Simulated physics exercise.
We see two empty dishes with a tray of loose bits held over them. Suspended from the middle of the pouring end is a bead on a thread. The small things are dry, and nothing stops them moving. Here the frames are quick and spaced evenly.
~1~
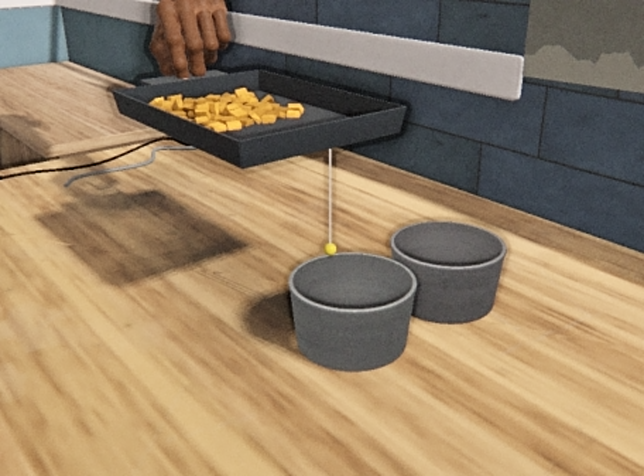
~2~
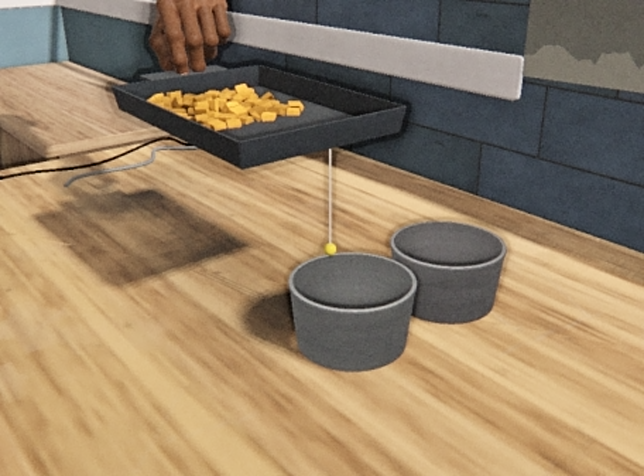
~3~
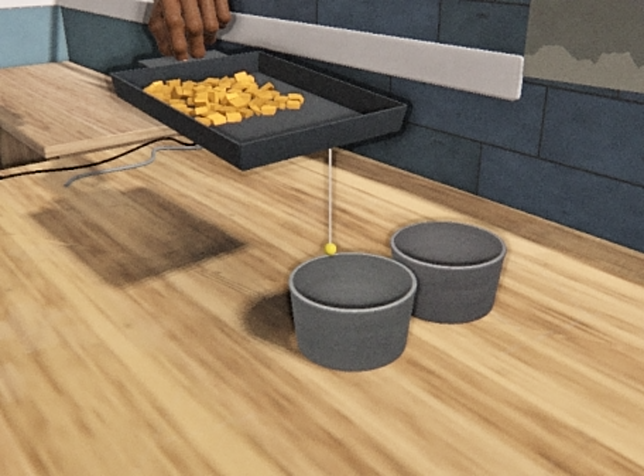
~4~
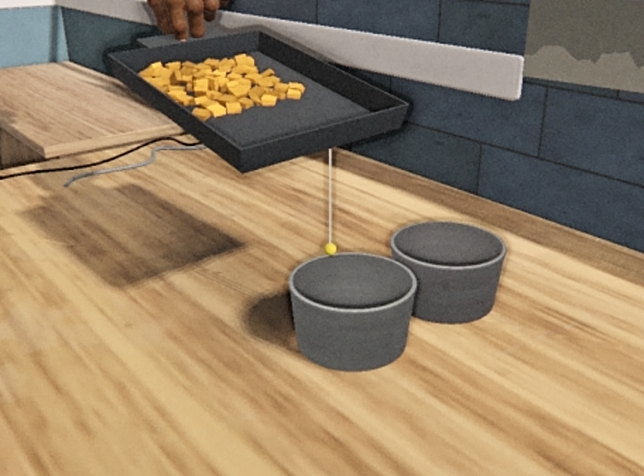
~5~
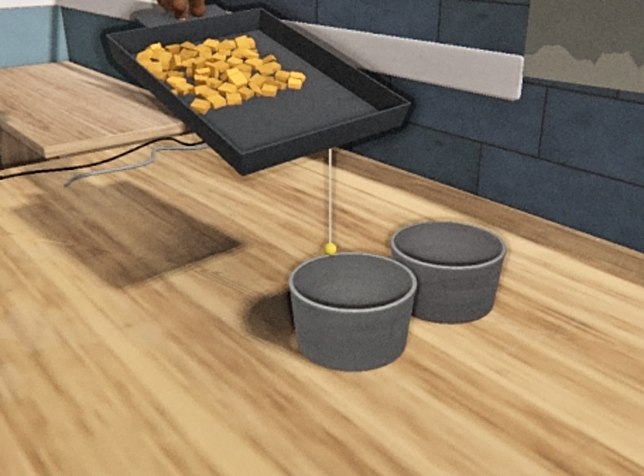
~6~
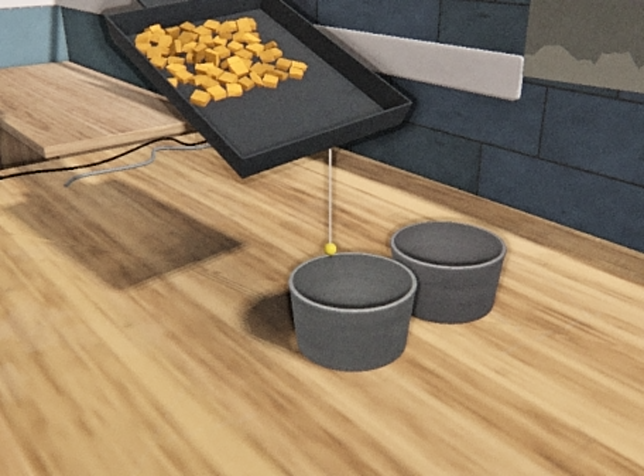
The clip shows a hand holding a dark tray of small yellow-orange pieces above a wooden counter with two empty gray dishes, then raising the tray's far end so it tilts increasingly, while a yellow bead hangs still on a thread.
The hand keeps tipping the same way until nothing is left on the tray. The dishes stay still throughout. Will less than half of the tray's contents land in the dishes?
Yes, less than half gets in.
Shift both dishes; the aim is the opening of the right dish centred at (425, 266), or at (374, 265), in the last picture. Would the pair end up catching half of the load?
First place: Beyond half; second place: Beyond half.
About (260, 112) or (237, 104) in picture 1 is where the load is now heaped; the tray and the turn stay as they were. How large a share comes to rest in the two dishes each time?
Shares in turn: 40 % and 40 %.
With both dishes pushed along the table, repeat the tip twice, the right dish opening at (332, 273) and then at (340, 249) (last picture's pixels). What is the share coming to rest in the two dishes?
Trial 1 around 60 percent, trial 2 around 30 percent.
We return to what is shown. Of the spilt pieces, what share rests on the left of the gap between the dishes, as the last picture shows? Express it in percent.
Close to 100 in a hundred.
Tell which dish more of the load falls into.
Well, that is left of the pair.
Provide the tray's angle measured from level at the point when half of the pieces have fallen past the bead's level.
Angle: Approx. 120 degrees.
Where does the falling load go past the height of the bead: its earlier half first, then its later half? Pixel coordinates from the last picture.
First near (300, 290), later near (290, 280).
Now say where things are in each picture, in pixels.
The first picture shows corners of the pouring end (241, 139) and (400, 107), level; middle of the load (204, 108), small crackers; left dish (394, 329); right dish (489, 286); bead on its thread (330, 249).
The second picture shows corners of the pouring end (241, 140) and (400, 106), level; middle of the load (204, 105).
The third picture shows corners of the pouring end (242, 142) and (401, 105), tipped barely, lowest at the left corner; middle of the load (203, 95).
The fourth picture shows corners of the pouring end (243, 146) and (403, 103), tipped a little, lowest at the left corner; middle of the load (203, 80).
The fifth picture shows corners of the pouring end (244, 150) and (404, 102), tipped clearly, lowest at the left corner; middle of the load (203, 65).
The sixth picture shows corners of the pouring end (244, 155) and (406, 101), tipped clearly, lowest at the left corner; middle of the load (203, 51); left dish (394, 329); right dish (489, 286).
Just after the last frame, tray tipped steeply; almost all on the tray; about a tenth in the air.
A moment on, tray tipped past a quarter turn; roughly two thirds on the tray; about a tenth in the left dish; roughly a quarter outside both.
Further on, tray tipped past a quarter turn; roughly a third in the left dish; roughly two thirds outside both.
When it is over, tray tipped past a quarter turn; roughly a third in the left dish; not one in the right dish; roughly two thirds outside both.
